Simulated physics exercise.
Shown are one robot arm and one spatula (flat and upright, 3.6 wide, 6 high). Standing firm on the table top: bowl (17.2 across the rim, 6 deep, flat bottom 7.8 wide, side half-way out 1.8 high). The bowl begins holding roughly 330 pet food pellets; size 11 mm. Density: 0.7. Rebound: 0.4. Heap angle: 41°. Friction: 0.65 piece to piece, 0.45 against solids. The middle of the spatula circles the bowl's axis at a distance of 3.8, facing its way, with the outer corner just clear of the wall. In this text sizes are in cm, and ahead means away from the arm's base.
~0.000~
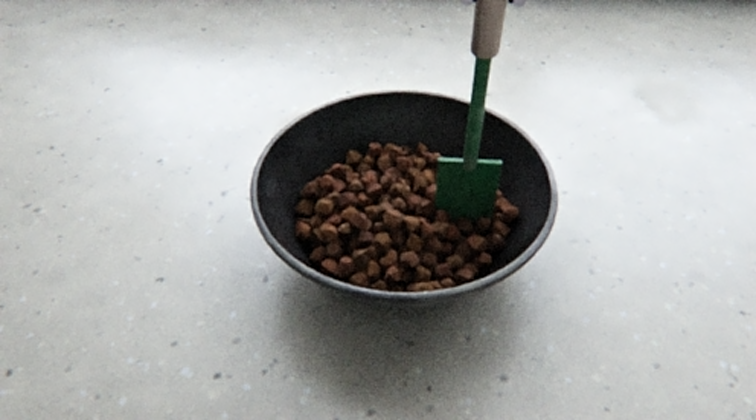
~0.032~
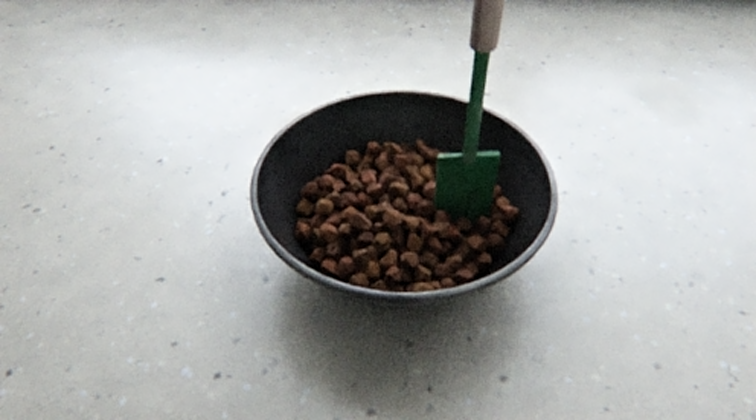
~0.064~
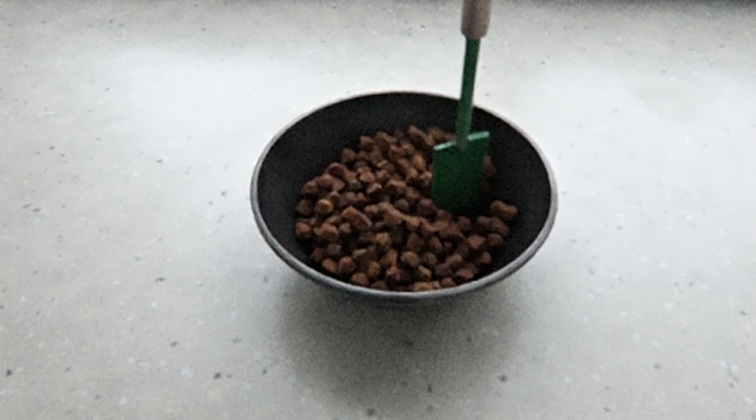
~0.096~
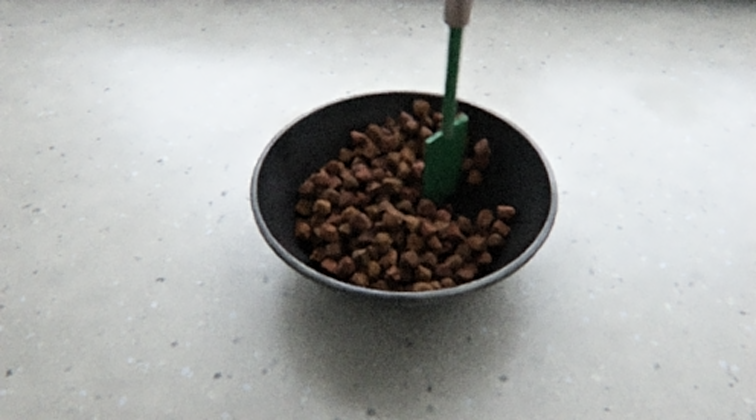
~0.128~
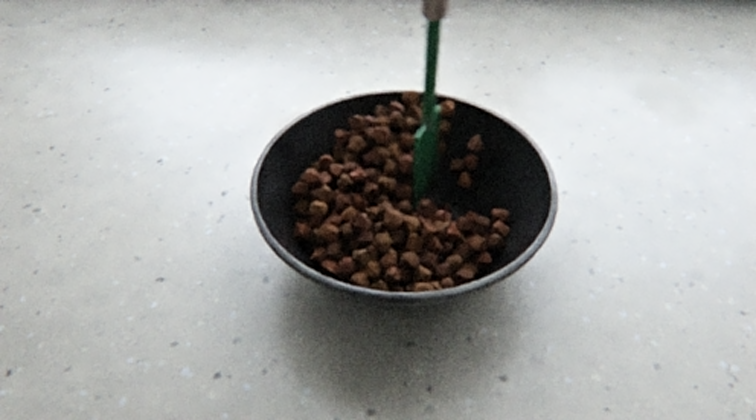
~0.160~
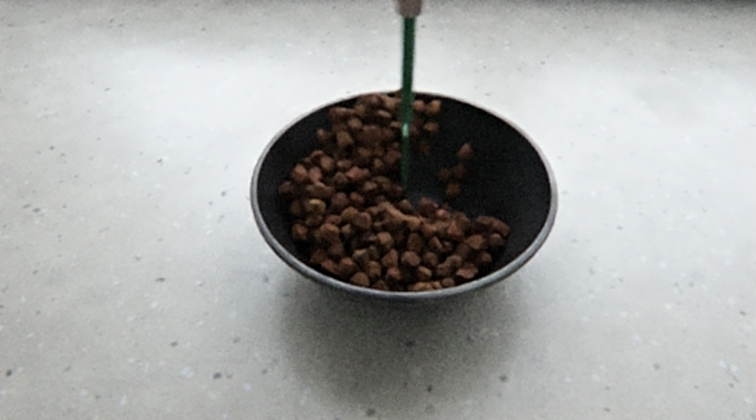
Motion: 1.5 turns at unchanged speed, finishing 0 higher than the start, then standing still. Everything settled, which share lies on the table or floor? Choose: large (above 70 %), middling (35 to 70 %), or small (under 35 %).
Small.
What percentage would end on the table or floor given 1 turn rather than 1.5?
20 %.
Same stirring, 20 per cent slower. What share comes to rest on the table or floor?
Estimated share: About 15 per cent.
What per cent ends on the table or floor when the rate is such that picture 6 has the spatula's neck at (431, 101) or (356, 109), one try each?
Well, about 15 percent the first time and about 45 percent the second.
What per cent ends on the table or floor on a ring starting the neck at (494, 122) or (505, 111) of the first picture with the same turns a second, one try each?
35 and 20 per cent.
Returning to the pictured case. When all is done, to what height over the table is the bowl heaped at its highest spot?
Height: Roughly 7.0 cm.
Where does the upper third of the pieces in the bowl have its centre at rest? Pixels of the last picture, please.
Close to (332, 240).
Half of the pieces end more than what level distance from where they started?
Some 9 centimetres or so.
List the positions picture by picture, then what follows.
The spatula neck at (473, 140), 0° round; upper third of the load around (392, 204), from x 305 to 510, top at y 150; 333 in the bowl, in the first picture.
The spatula neck at (472, 134), 8° round; upper third of the load around (396, 201), from x 305 to 510, top at y 145, in the second picture.
The spatula neck at (464, 120), 28° round; upper third of the load around (396, 184), from x 305 to 510, top at y 135, in the third picture.
The spatula neck at (449, 108), 49° round; upper third of the load around (393, 174), from x 300 to 505, top at y 110, in the fourth picture.
The spatula neck at (429, 101), 70° round; upper third of the load around (384, 167), from x 300 to 500, top at y 100, in the fifth picture.
The spatula neck at (407, 97), 91° round; upper third of the load around (364, 164), from x 290 to 500, top at y 95; 333 in the bowl, in the sixth picture.
After 0.43 s, 265° round, highest piece 10 above the table; 300 in the bowl, 17 on the table or floor, 16 in flight or on the tool.
After 0.70 s, 80° round, highest piece 8 above the table; 264 in the bowl, 57 on the table or floor, 12 in flight or on the tool.
After 1.03 s, 180° round, highest piece 7 above the table; 249 in the bowl, 83 on the table or floor, 1 in flight or on the tool.
After 1.73 s, 180° round, highest piece 7 above the table; 249 in the bowl, 84 on the table or floor.
In the end, 249 in the bowl, 84 on the table or floor. That is 25 % on the table or floor.
